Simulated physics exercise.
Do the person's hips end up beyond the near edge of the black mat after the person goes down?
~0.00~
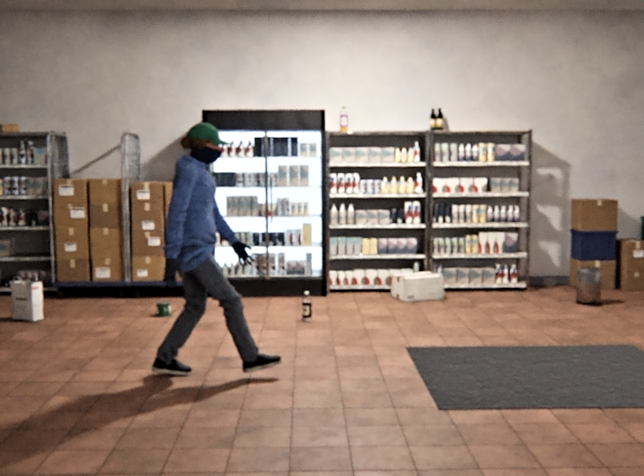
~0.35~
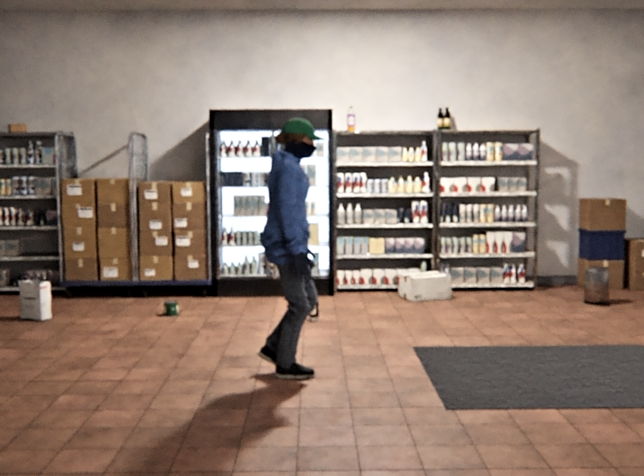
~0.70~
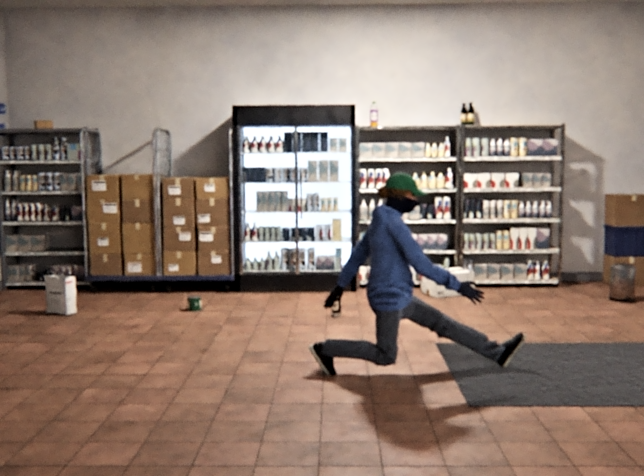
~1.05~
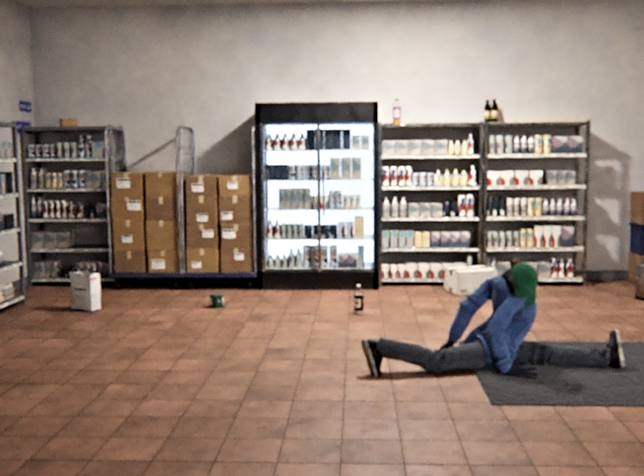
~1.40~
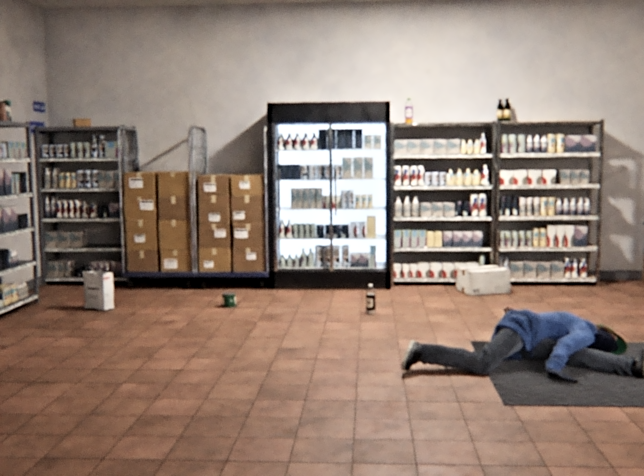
Yes, the hips cross the near edge of the black mat. The person ends slumped over it with one leg trailing back on the tiles.
